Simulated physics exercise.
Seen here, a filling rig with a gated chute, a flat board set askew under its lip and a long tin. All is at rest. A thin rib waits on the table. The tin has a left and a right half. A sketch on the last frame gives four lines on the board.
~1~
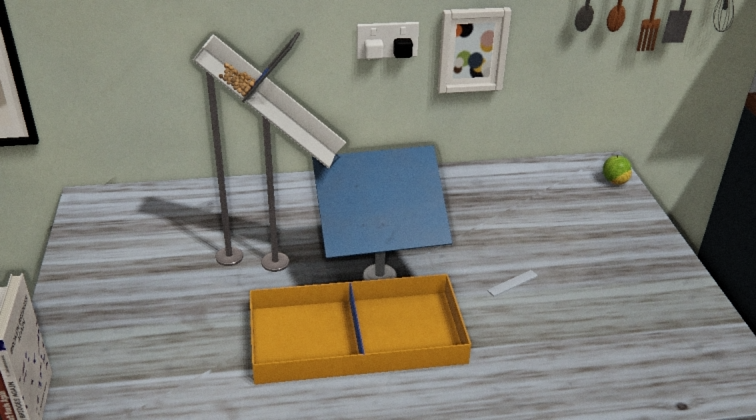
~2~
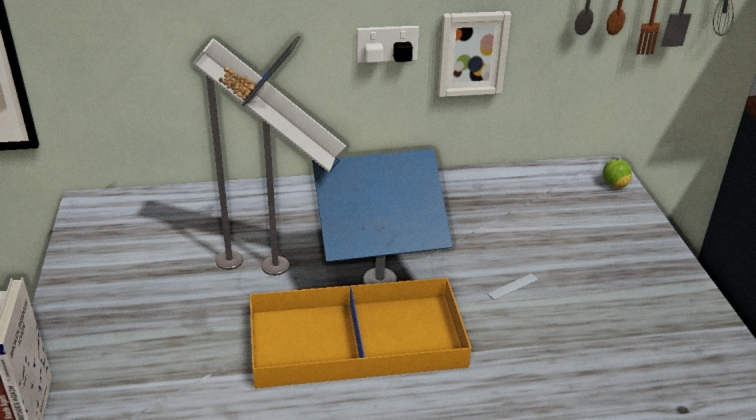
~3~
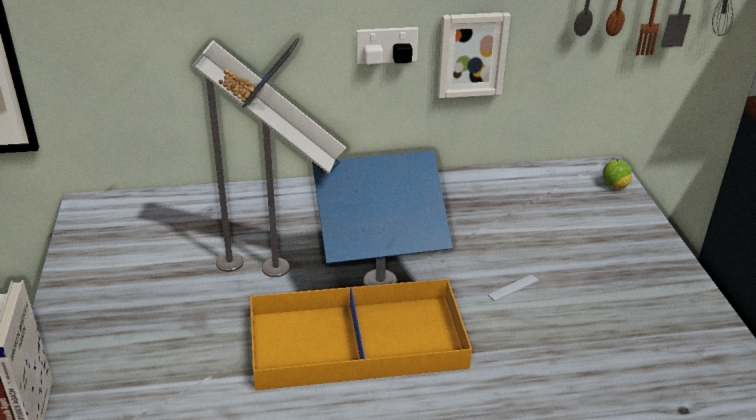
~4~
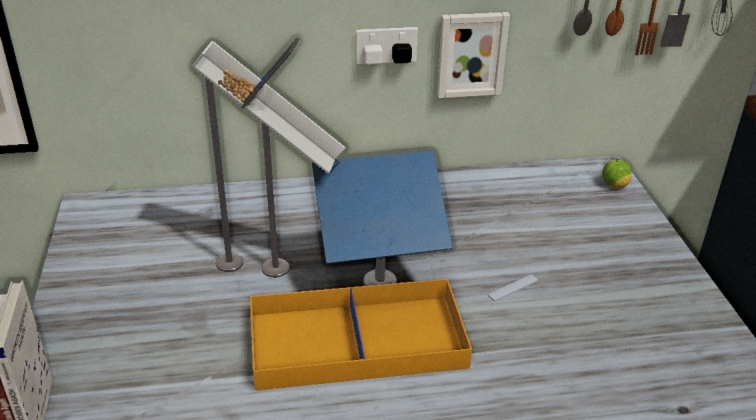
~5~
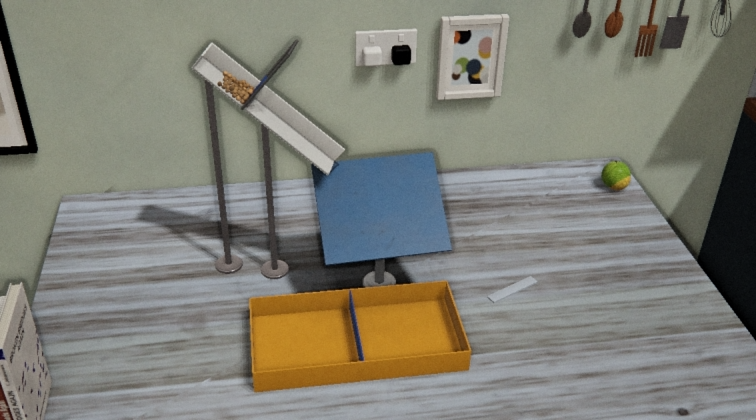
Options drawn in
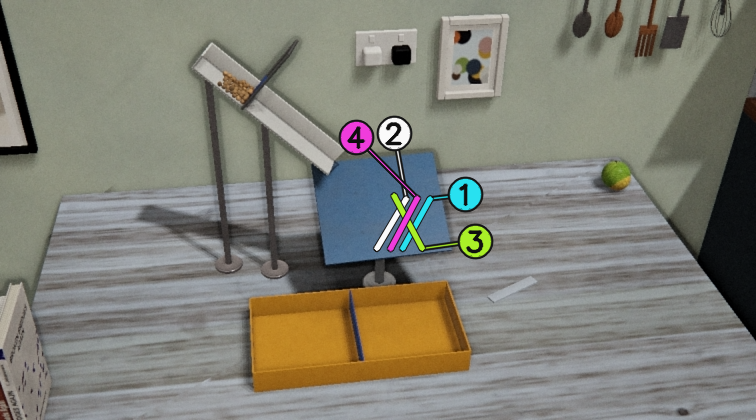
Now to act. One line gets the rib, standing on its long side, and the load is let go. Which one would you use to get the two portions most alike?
2 is best.
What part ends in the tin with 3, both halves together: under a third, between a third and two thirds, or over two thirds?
Line 3 gives over two thirds.
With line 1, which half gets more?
Right.
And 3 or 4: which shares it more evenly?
Line 4.
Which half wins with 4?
Right.
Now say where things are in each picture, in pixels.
Load behind the gate (241, 84), round wooden beads; lip of the chute (332, 161), sloping fairly steeply, in the first picture.
Middle of the board (382, 203), tilted fairly steeply; middle of its low edge (390, 254); of its high edge (374, 155), in the second picture.
Front corners of the tin (254, 371) and (471, 349); front end of its middle wall (365, 360); gate still shut (262, 83), in the third picture.
Middle of the load (240, 90); lip (332, 166), in the fourth picture.
Middle of the load (240, 92); lip (331, 168), in the fifth picture.
On the marked copy, line 1 from (430, 198) to (402, 248); line 2 from (406, 198) to (376, 248); line 3 from (394, 195) to (422, 248); line 4 from (417, 198) to (390, 248).
With 1, of what is caught, about a tenth in the left half, almost all in the right.
With 2, of what is caught, roughly two thirds in the left half, roughly a third in the right.
With 3, of what is caught, not one piece in the left half, every piece in the right.
With 4, of what is caught, about a tenth in the left half, the larger part in the right.
